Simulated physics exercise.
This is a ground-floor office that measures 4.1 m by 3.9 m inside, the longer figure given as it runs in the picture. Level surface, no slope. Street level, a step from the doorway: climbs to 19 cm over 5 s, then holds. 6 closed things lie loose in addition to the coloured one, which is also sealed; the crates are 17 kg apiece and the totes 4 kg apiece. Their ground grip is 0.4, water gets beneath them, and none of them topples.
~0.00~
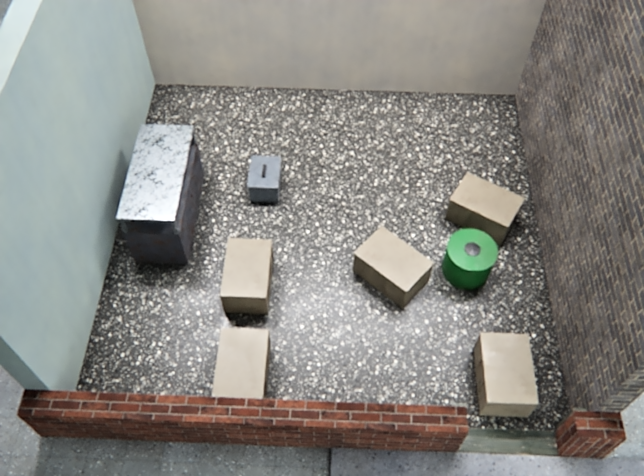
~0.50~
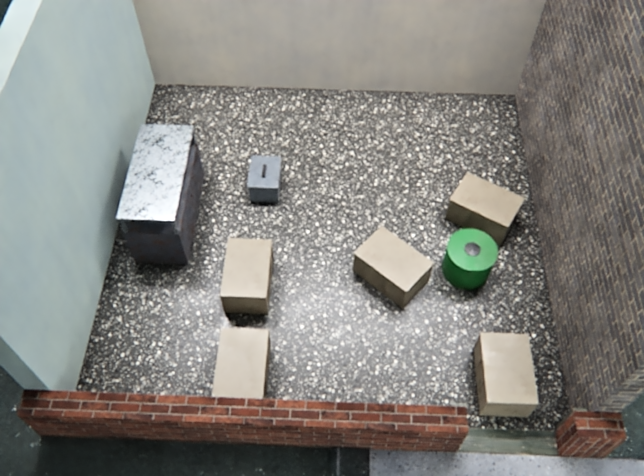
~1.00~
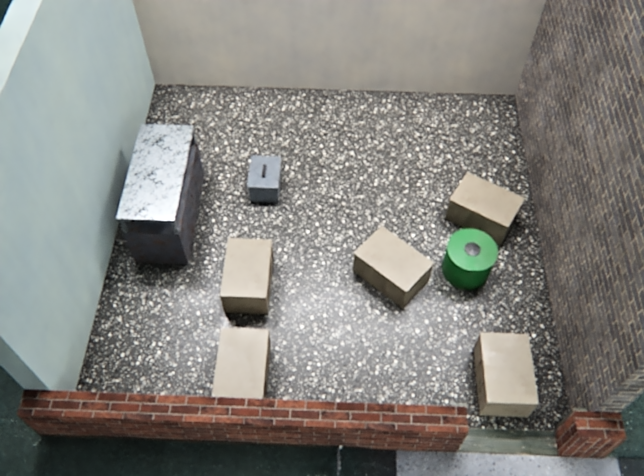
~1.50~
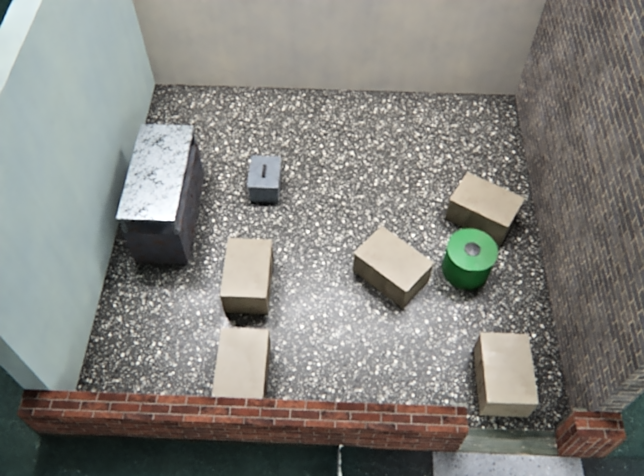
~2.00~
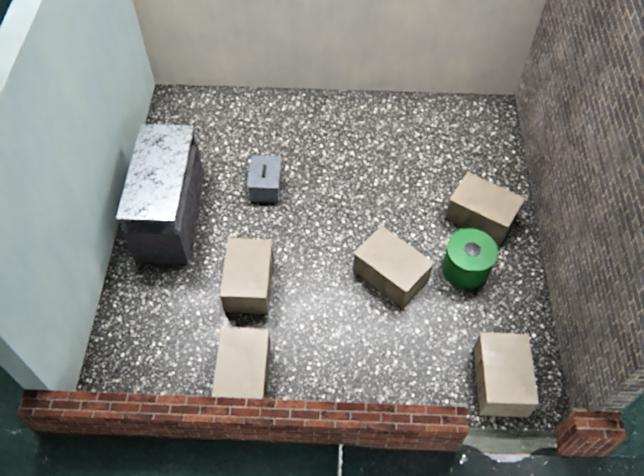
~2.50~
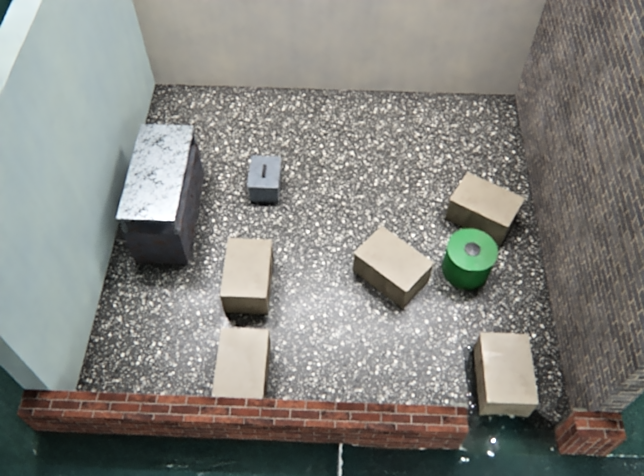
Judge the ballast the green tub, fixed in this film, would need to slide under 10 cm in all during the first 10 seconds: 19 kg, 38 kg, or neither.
Judgement: 38 kg is required.
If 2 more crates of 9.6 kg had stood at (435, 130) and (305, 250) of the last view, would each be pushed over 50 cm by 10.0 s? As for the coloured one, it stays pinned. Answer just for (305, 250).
Its shift comes out greater than that.
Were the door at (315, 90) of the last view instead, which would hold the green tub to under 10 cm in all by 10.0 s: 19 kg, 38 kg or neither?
With that change, the lighter one suffices.
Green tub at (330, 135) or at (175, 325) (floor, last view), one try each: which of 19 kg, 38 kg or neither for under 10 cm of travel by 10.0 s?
At the first spot the lesser mass is plenty, at the second the lesser mass is plenty.
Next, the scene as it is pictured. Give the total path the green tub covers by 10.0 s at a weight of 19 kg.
Total path: Approx. 40 cm.
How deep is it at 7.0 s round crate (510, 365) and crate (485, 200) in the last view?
I'd estimate 8 cm for the first and 4 cm for the second.
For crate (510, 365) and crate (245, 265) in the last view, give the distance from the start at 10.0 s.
60 cm and 10 cm respectively.
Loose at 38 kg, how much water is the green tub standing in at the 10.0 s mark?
Depth: Approx. 7 cm.
After 3.5 s the green tub would be 0 cm from its start with 19 kg and 0 cm from its start with 38 kg; 0 cm of water round it then.
After 4.5 s the green tub would be 0 cm from its start with 19 kg and 0 cm from its start with 38 kg; 1 cm of water round it then.
After 7.0 s the green tub would be 3 cm from its start with 19 kg and 0 cm from its start with 38 kg; 7 cm of water round it then.
After 10.0 s the green tub would be 42 cm from its start with 19 kg and 0 cm from its start with 38 kg; 7 cm of water round it then.
